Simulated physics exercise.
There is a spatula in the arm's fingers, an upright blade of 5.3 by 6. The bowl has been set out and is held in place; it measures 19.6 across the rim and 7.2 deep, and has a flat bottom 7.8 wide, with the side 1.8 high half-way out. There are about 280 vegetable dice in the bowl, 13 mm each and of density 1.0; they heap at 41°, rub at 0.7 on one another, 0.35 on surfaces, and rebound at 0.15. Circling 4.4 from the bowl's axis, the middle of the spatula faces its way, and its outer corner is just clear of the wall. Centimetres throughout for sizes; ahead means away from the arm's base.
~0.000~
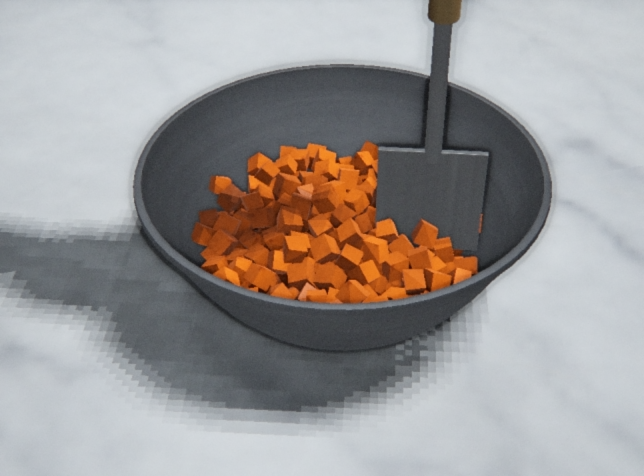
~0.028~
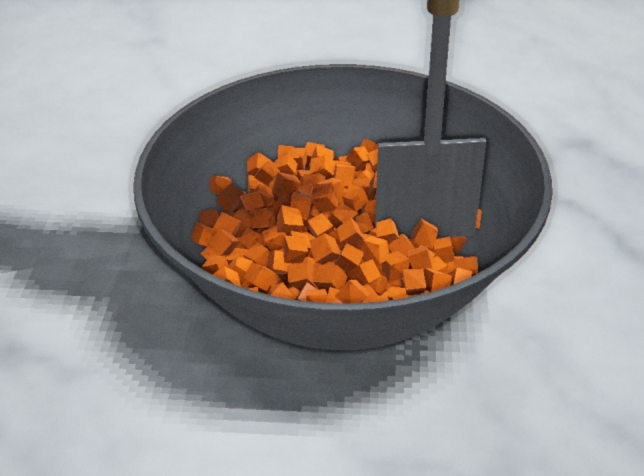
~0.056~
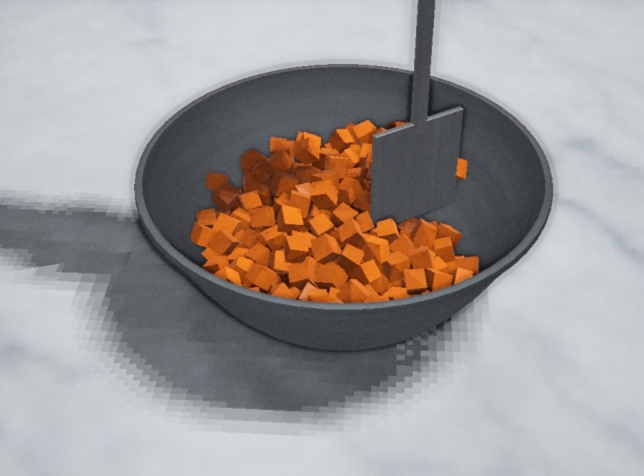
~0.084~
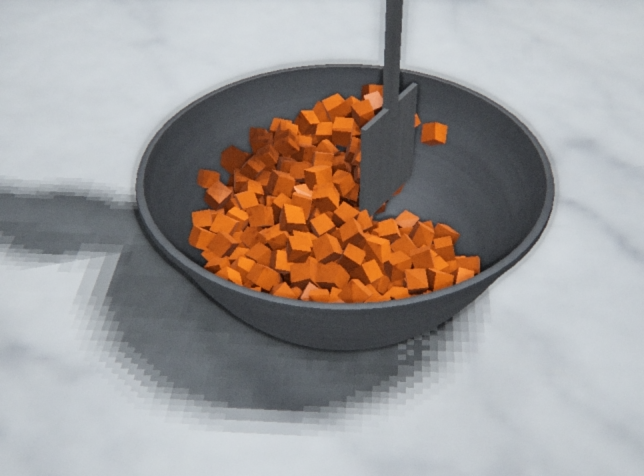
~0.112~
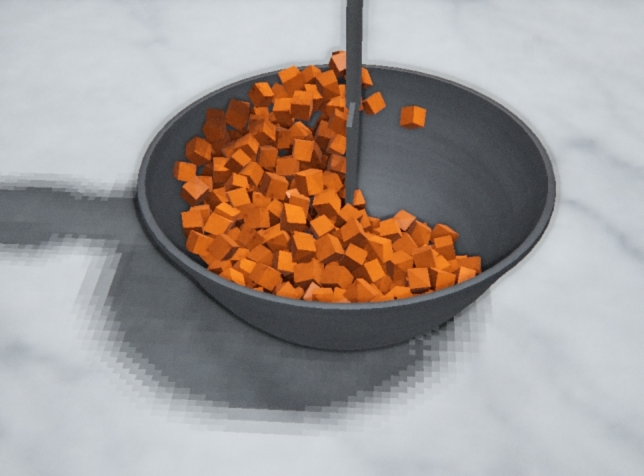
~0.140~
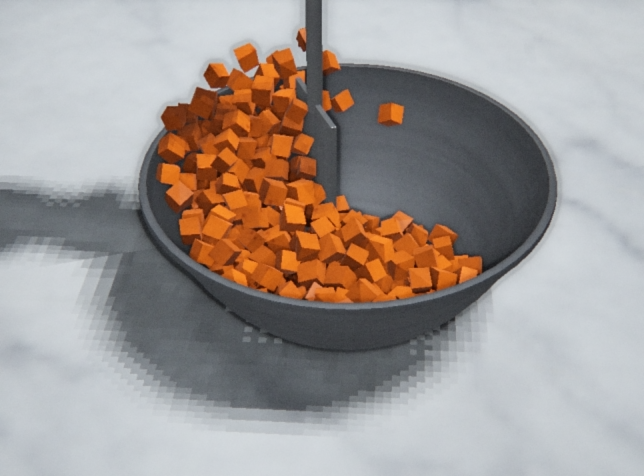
A spatula sweeps leftward through orange cubes in a gray bowl, heaping them up the left side.
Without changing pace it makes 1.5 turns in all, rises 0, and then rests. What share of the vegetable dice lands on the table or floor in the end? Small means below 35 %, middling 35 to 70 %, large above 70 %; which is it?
Verdict: Middling.
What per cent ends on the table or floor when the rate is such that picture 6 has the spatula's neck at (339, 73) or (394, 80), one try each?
About 50 and 25 %.
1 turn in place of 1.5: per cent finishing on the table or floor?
I'd expect some 40 per cent.
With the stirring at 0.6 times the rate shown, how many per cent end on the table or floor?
That gives about 25 percent.
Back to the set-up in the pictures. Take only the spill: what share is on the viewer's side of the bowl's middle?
70 per cent, roughly.
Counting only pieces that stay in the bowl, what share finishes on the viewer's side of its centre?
It comes to near 70 percent.
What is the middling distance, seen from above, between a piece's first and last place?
Around 21 cm.
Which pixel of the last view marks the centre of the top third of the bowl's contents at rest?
Near (245, 277).
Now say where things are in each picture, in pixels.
Spatula neck at (435, 124), 0° round; upper third of the load around (327, 221), from x 205 to 470, top at y 155; 275 in the bowl, in the first frame.
Spatula neck at (434, 116), 10° round; upper third of the load around (329, 215), from x 205 to 465, top at y 155, in the second frame.
Spatula neck at (420, 96), 35° round; upper third of the load around (331, 194), from x 205 to 470, top at y 130, in the third frame.
Spatula neck at (391, 80), 62° round; upper third of the load around (323, 175), from x 200 to 470, top at y 95, in the fourth frame.
Spatula neck at (354, 73), 89° round; upper third of the load around (288, 152), from x 185 to 470, top at y 60, in the fifth frame.
Spatula neck at (315, 76), 117° round; upper third of the load around (249, 147), from x 170 to 470, top at y 35; 274 in the bowl, 1 in flight or on the tool, in the sixth frame.
After 0.31 s, 278° round, highest piece 11 above the table; 204 in the bowl, 15 on the table or floor, 56 in flight or on the tool.
After 0.47 s, 80° round, highest piece 10 above the table; 162 in the bowl, 91 on the table or floor, 22 in flight or on the tool.
After 0.76 s, 180° round, highest piece 7 above the table; 147 on the table or floor, 128 in the bowl.
After 1.46 s, 180° round, highest piece 7 above the table; 147 on the table or floor, 128 in the bowl.
At rest, 147 on the table or floor, 128 in the bowl. That is 53 % on the table or floor.
